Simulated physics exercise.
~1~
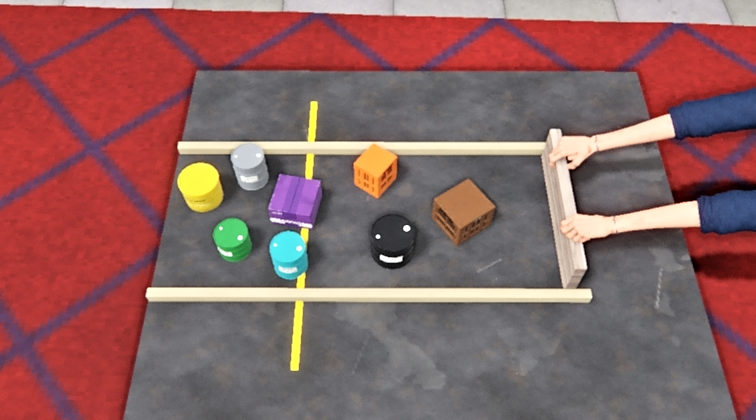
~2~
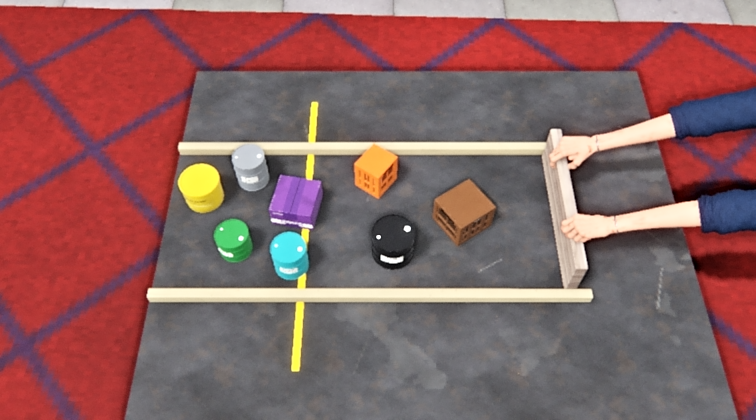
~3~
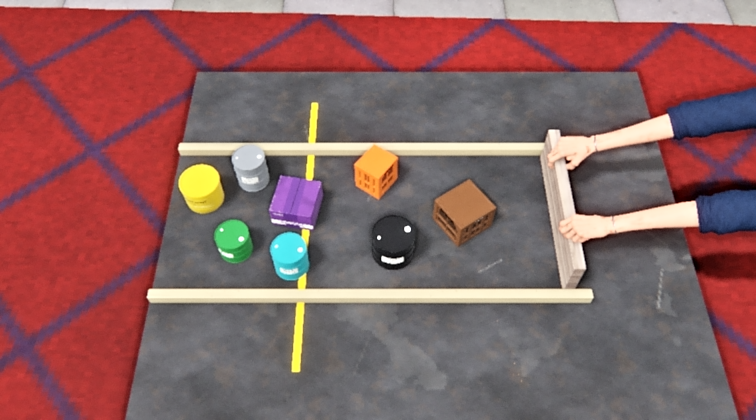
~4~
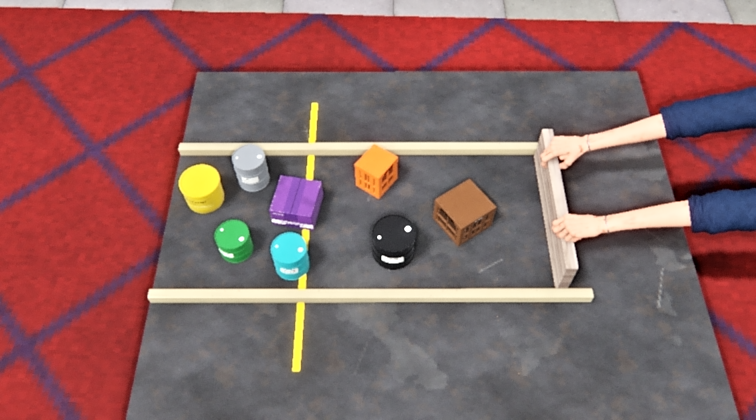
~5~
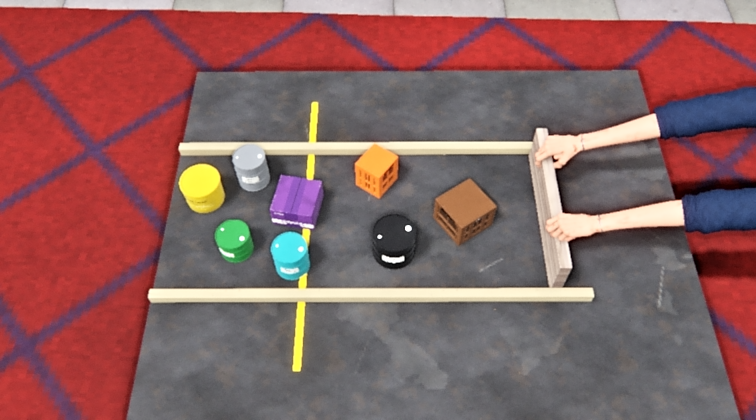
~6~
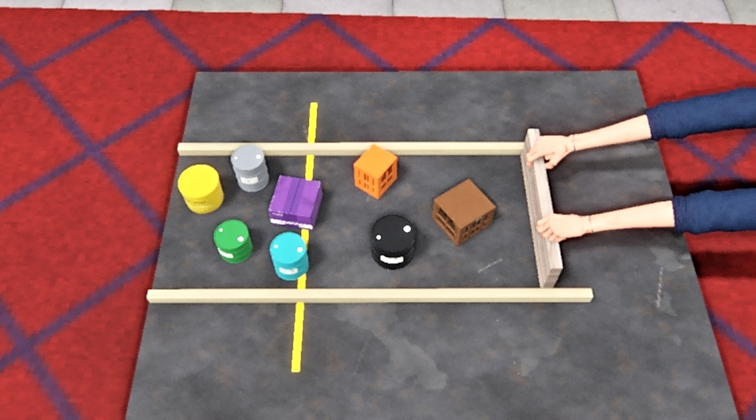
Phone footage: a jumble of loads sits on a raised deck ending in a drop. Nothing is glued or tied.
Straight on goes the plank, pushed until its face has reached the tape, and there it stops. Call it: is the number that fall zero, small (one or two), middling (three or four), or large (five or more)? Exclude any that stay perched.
It is zero.
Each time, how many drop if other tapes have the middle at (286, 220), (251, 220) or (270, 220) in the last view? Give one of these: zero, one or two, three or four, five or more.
In order: Zero; one to two; none at all.
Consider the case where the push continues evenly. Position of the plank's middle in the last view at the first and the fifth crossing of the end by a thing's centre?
At (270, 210) for the first, at (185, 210) for the fifth.
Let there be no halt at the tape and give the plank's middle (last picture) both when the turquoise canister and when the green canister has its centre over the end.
The middle is at (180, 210) when it's the turquoise canister, and at (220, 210) when it's the green canister.
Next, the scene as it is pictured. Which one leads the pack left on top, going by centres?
The yellow pail.
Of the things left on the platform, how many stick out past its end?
That'd be 0.
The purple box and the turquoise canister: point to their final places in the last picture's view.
The purple box stops around (242, 203); the turquoise canister around (249, 265).
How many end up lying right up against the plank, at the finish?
The number is 3.
Soon after, none off yet; yellow pail at rest near (202, 190); green canister at rest near (234, 242); grey canister at rest near (250, 168).
In the end, the number that fall off is zero.
